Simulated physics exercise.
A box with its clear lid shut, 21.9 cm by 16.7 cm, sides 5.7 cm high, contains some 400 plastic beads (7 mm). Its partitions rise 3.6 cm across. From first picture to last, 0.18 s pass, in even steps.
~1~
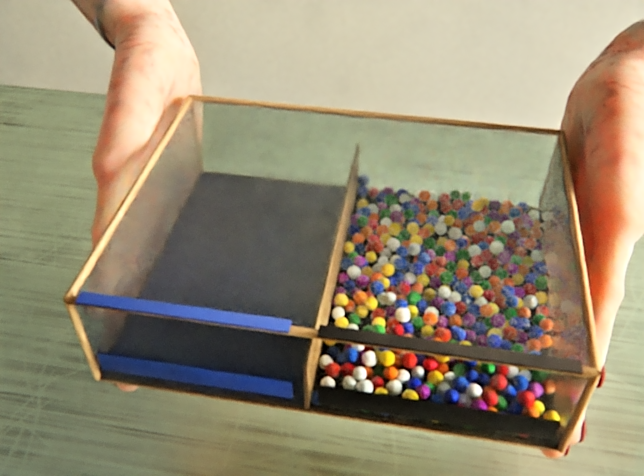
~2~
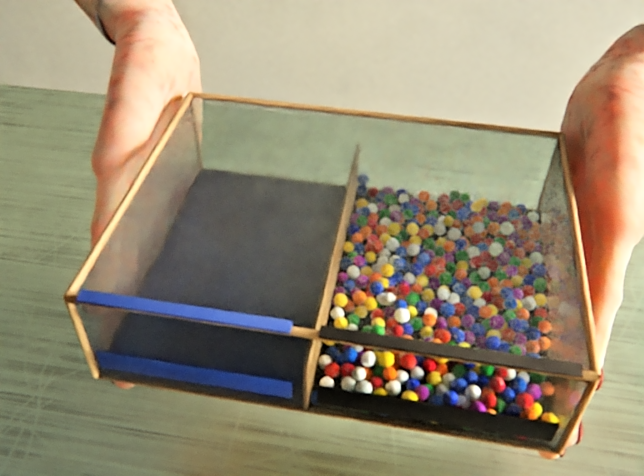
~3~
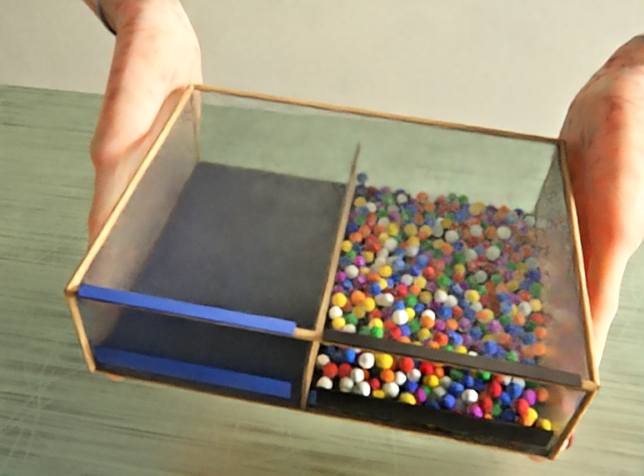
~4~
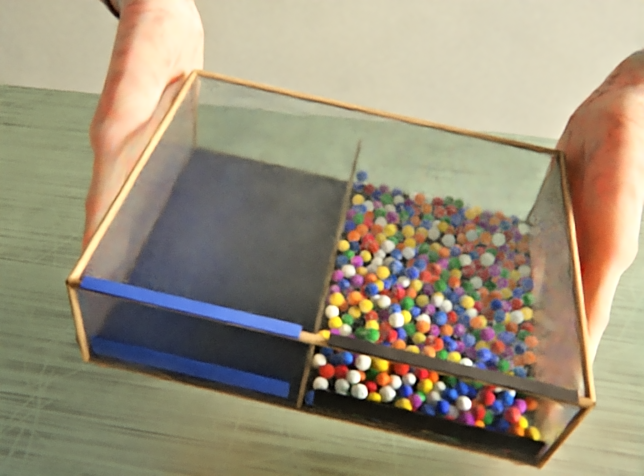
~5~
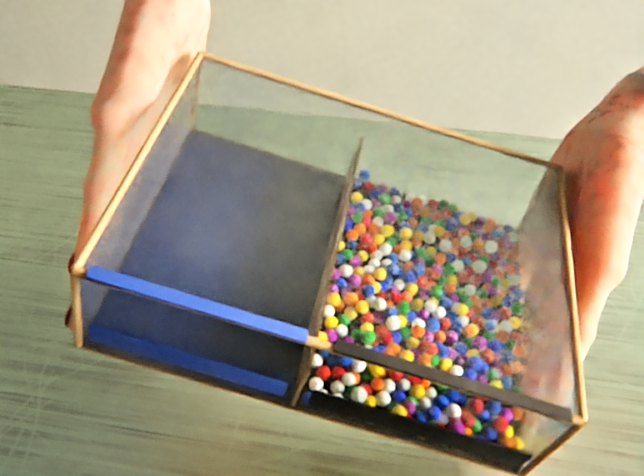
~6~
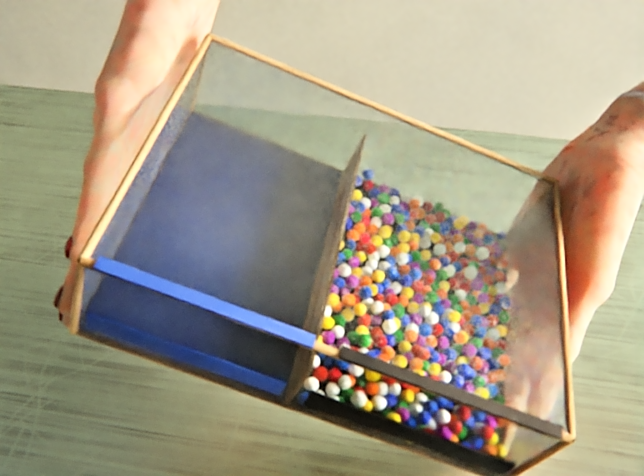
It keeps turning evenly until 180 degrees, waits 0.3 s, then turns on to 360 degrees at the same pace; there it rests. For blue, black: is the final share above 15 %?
In the blue compartment: Yes; in the black compartment: No.
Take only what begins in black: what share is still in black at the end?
Roughly 0 per cent.
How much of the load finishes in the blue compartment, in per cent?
About 100 per cent.
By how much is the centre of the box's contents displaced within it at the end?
About 13.5 cm.
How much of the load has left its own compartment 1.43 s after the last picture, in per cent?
About 0 per cent.
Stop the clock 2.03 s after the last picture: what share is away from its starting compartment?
About 100 per cent.
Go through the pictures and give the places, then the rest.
In the first frame, box at (319, 343); tilt 0 degrees; black 100 %.
In the second frame, box at (319, 344); tilt 1 degrees.
In the third frame, box at (322, 346); tilt 4 degrees.
In the fourth frame, box at (326, 350); tilt 9 degrees; low side right.
In the fifth frame, box at (330, 355); tilt 15 degrees; low side right.
In the sixth frame, box at (334, 361); tilt 21 degrees; low side right; black 100 %.
Then, 0.78 s after the last picture, tilt 155 degrees; black 100 %; middle of all pieces near (215, 261).
Then, 1.43 s after the last picture, tilt 166 degrees; black 100 %; middle of all pieces near (218, 204).
Then, 2.03 s after the last picture, tilt 63 degrees; blue 100 %; middle of all pieces near (280, 323).
Then, 2.60 s after the last picture, tilt 0 degrees; blue 100 %; middle of all pieces near (207, 222).
In the end, blue 100 %, black 0 %.
